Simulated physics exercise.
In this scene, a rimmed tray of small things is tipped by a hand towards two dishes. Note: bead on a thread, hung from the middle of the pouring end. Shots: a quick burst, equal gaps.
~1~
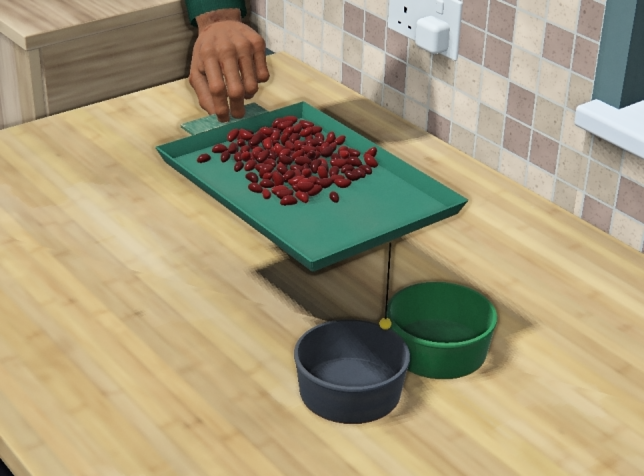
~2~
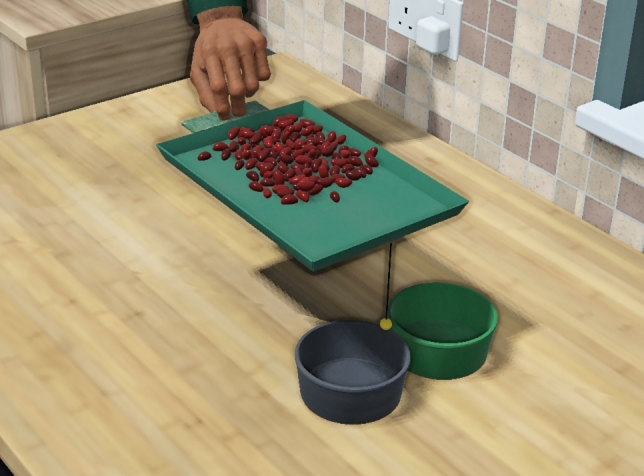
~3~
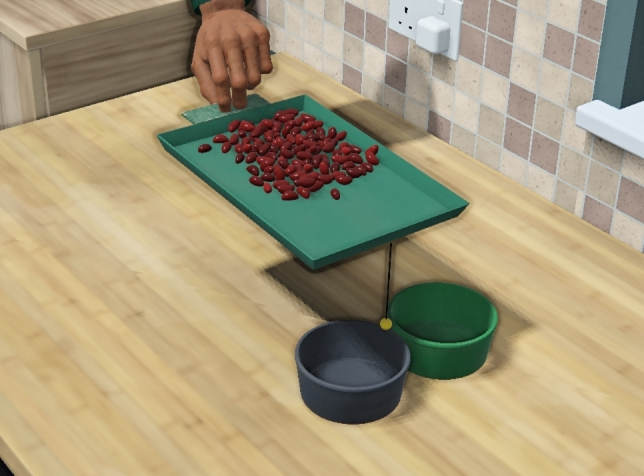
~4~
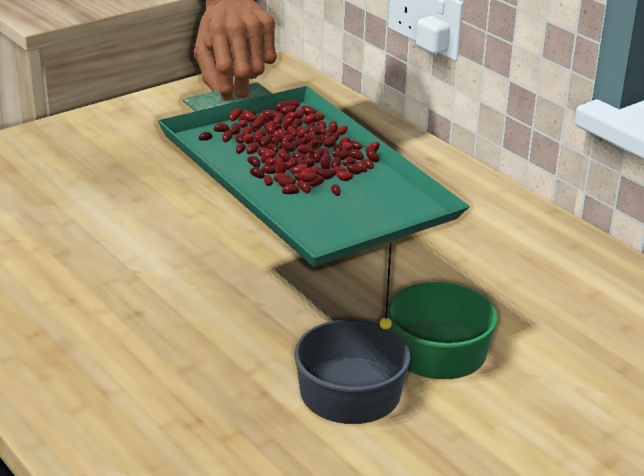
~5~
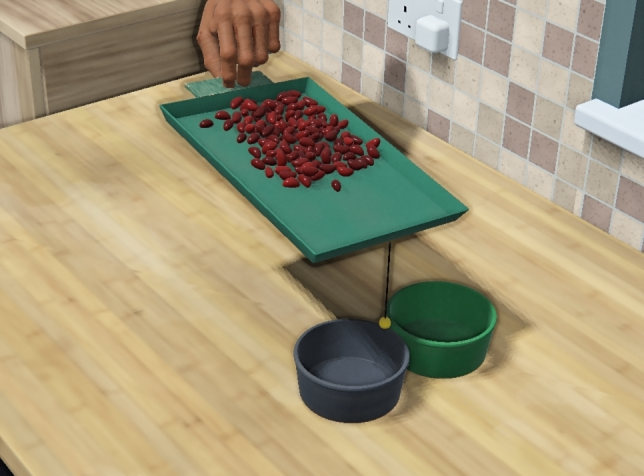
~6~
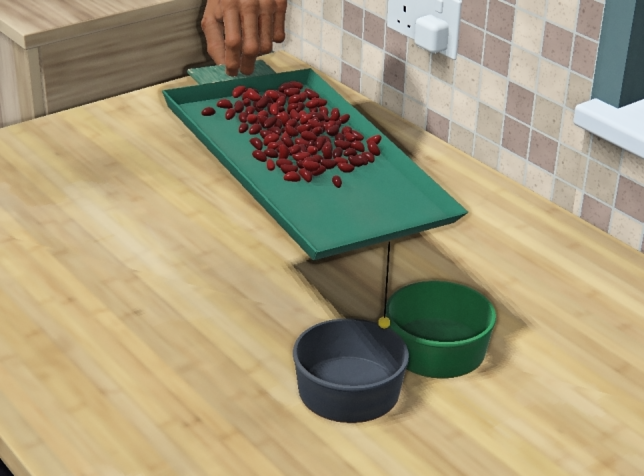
On a wooden counter, a hand slightly tilts a green tray of red beans near two dishes.
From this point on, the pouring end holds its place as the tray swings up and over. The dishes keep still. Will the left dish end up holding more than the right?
No.
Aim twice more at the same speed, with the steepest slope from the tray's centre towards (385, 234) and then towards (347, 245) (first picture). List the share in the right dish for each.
About 20 %, then 0 %.
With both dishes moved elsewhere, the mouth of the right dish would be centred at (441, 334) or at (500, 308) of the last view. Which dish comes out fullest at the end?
The first time the right-side one comes out ahead, then the right-side one the second time.
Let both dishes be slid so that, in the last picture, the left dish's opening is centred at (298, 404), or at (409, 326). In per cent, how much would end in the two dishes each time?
In turn about 10 and about 80 percent.
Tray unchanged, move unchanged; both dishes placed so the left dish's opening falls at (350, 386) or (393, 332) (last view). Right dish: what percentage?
First try: Roughly 40 per cent; second try: Roughly 70 per cent.
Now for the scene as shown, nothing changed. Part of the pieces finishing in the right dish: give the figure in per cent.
I'd put that share at some 80 per cent.
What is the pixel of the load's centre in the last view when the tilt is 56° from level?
Centre estimate: (434, 207).
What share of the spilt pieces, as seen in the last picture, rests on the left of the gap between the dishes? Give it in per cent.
0 per cent, roughly.
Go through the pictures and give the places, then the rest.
In the first frame, corners of the pouring end near (313, 256) and (458, 199), level; middle of the load near (284, 161), kidney beans; left dish near (387, 397); right dish near (477, 353); bead on its thread near (385, 324).
In the second frame, corners of the pouring end near (314, 256) and (459, 200), level; middle of the load near (285, 160).
In the third frame, corners of the pouring end near (315, 254) and (460, 202), tipped barely, lowest at the right corner; middle of the load near (285, 154).
In the fourth frame, corners of the pouring end near (316, 251) and (460, 204), tipped a little, lowest at the right corner; middle of the load near (286, 147).
In the fifth frame, corners of the pouring end near (317, 248) and (459, 206), tipped a little, lowest at the right corner; middle of the load near (287, 138).
In the sixth frame, corners of the pouring end near (318, 245) and (459, 209), tipped a little, lowest at the right corner; middle of the load near (289, 131); left dish near (385, 396); right dish near (475, 352).
Shortly afterwards, tray tipped steeply; the bulk on the tray; a little in the right dish; only a few outside both; near a quarter in the air.
Next, tray tipped right over; a little on the tray; near two thirds in the right dish; near a quarter outside both; a little in the air.
Some moments later, tray tipped past a quarter turn; the bulk in the right dish; near a quarter outside both.
In the end, tray tipped past a quarter turn; none at all in the left dish; the bulk in the right dish; near a quarter outside both.
